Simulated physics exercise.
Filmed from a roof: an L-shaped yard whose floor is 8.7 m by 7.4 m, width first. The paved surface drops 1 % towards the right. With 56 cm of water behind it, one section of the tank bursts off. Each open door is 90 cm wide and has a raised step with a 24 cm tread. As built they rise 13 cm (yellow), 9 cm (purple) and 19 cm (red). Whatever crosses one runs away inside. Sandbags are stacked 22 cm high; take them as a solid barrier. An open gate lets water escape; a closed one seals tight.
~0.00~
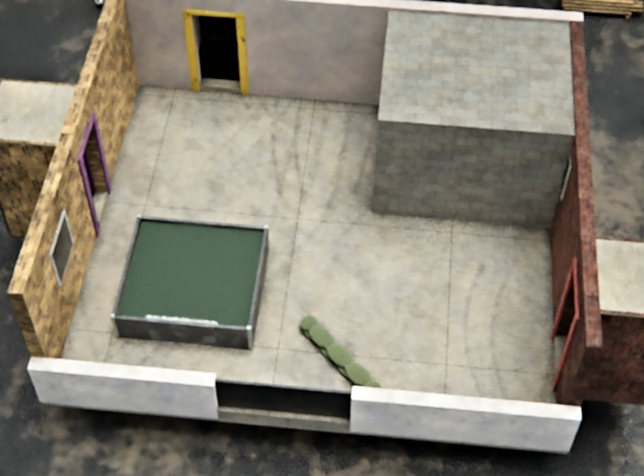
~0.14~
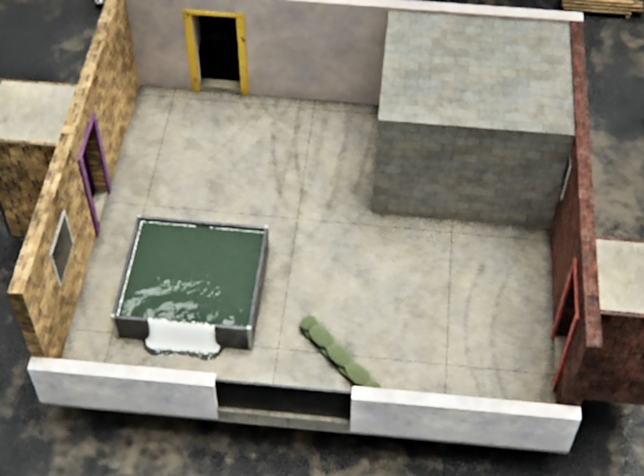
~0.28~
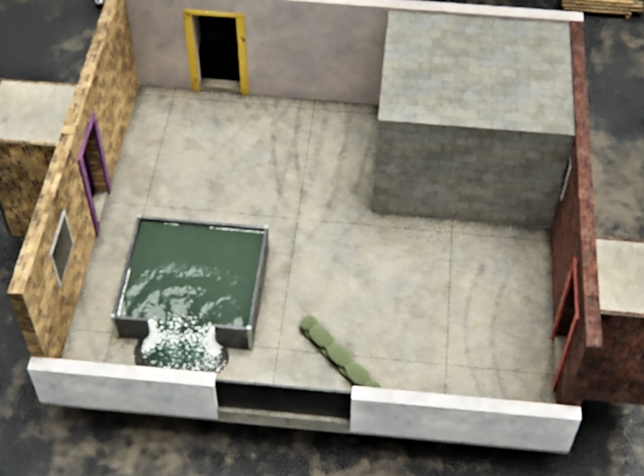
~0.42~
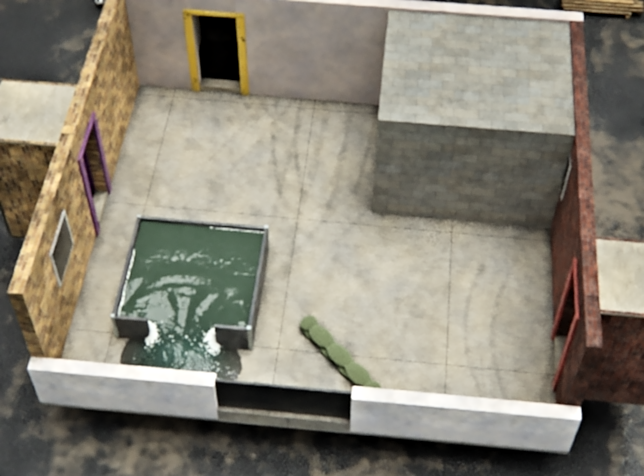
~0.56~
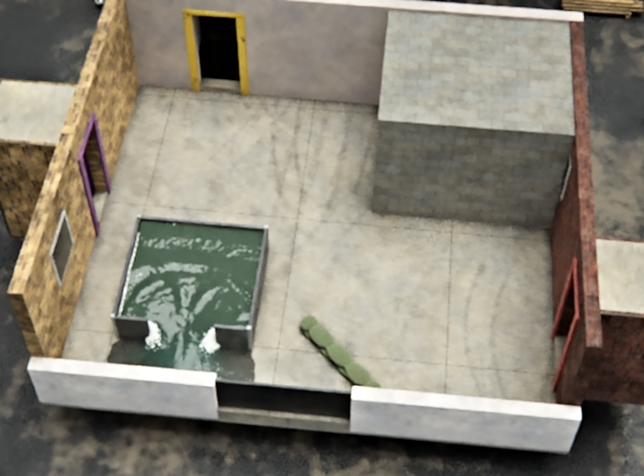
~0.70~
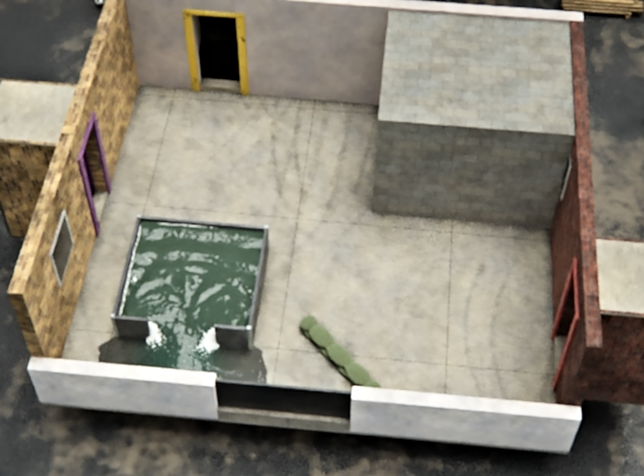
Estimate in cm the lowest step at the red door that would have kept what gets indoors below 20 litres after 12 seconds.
Close to 6 cm is just enough.
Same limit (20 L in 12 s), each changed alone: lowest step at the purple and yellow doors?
About 5.0 cm at purple and 7.0 cm at yellow.
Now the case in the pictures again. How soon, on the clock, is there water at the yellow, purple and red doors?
Arrival: Yellow 5.0 s, purple 2.6 s, red 3.6 s.
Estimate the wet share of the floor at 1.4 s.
Near 10 per cent is wet.
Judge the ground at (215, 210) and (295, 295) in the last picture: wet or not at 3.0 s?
In turn: Still dry, under water.
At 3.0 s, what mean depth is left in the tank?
Some 29 cm.
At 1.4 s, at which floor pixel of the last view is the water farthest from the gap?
At about (343, 410).
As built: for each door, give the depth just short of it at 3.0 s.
In cm: Yellow 0, purple 3, red 0.
After 1.4 s water covers 10 % of the floor, deepest (44 cm) near (169, 384); it has not reached the red door.
After 3.0 s water covers 30 % of the floor, deepest (33 cm) near (65, 383); it has not reached the red door.
After 12.0 s water covers 90 % of the floor, deepest (12 cm) near (334, 400); 5 cm at the red door, 0 litres in over its 19 cm step.
At the red door as built, the water arrived by 3.6 s and peaked near 11 cm at 4.0 s.
Run again over the same 12 s with other heights there, 31 litres in over 5 cm, 10 litres over 7 cm. The limit of 20 litres is kept from about 6 cm up.
